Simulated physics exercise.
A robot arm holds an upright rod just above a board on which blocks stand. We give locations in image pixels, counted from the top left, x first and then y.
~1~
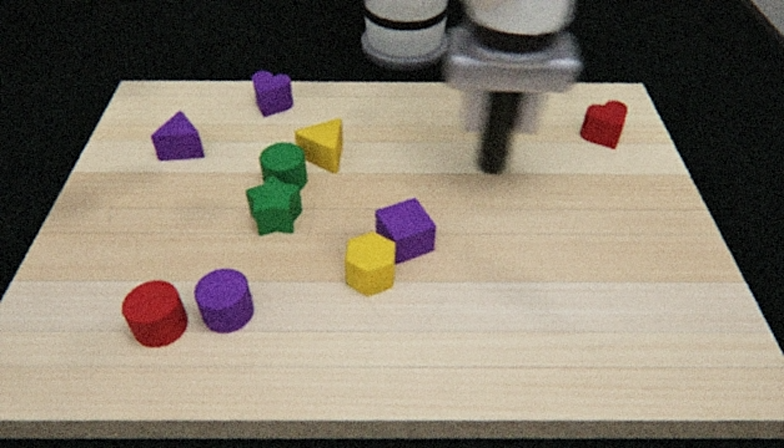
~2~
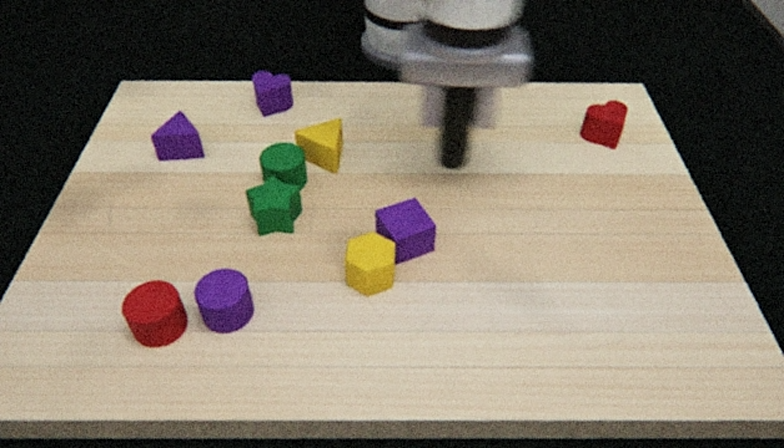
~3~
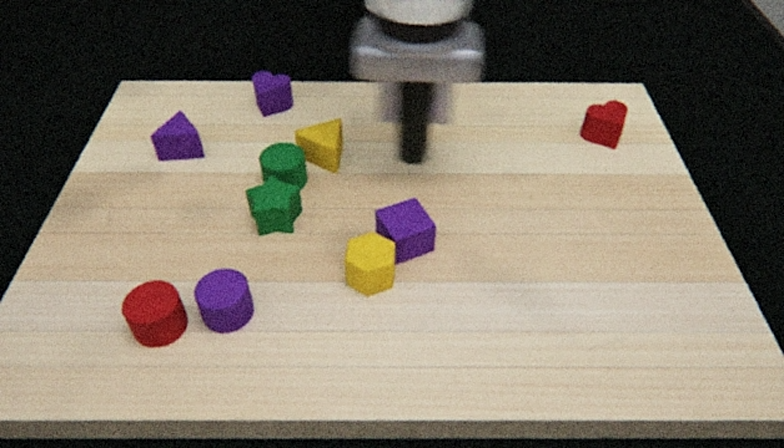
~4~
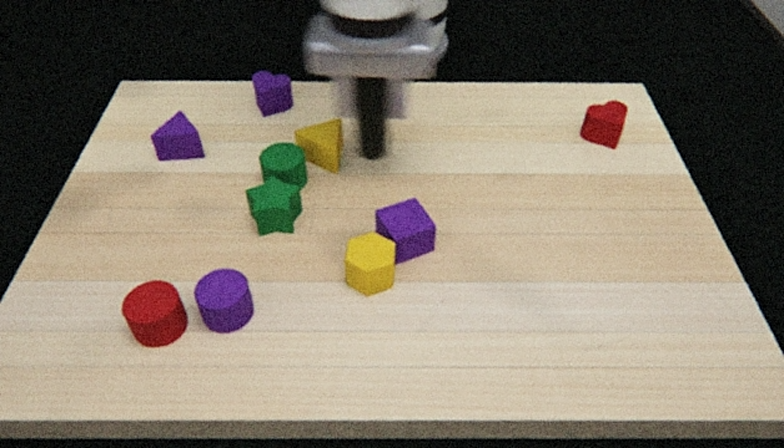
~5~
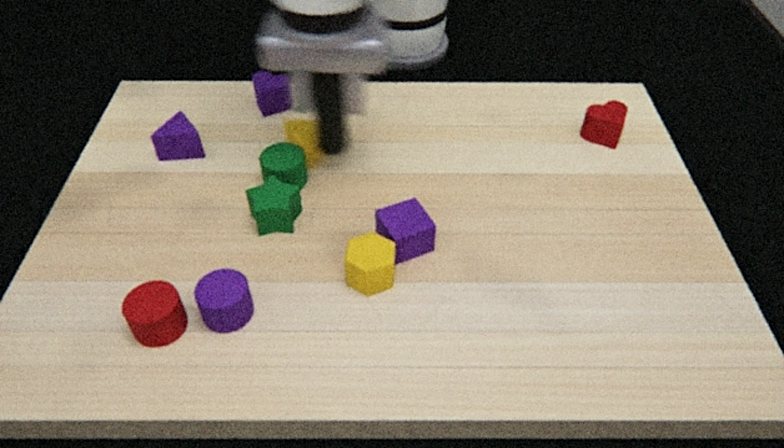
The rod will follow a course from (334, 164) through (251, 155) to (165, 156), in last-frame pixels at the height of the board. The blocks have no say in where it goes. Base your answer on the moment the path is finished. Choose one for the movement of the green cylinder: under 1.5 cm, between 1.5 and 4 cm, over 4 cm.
Once the path is done, the green cylinder lies within 1.5 cm of its present place.
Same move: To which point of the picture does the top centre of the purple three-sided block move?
Top centre: (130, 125).
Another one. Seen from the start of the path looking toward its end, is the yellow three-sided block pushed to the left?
No.
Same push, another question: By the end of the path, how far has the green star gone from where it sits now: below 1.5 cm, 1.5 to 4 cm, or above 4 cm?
Its displacement is below 1.5 cm.
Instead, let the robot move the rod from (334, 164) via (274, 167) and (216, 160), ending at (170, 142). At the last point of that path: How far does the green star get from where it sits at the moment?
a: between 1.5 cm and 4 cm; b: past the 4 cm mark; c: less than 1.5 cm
c - less than 1.5 cm.
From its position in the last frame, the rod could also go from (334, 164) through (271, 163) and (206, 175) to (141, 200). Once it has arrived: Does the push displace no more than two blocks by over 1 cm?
Yes, I think so.
The first path, step by step. One third of the way, rod at (275, 141); green cylinder at (273, 158); yellow three-sided block at (271, 114), turned 45° clockwise.
Two thirds of the way, rod at (218, 136); green cylinder at (273, 158); yellow three-sided block at (267, 112), turned 65° clockwise.
At the end, rod at (159, 139); purple three-sided block at (130, 125), turned 55° clockwise; green star still; green cylinder at (273, 158); yellow three-sided block at (267, 112), turned 65° clockwise.
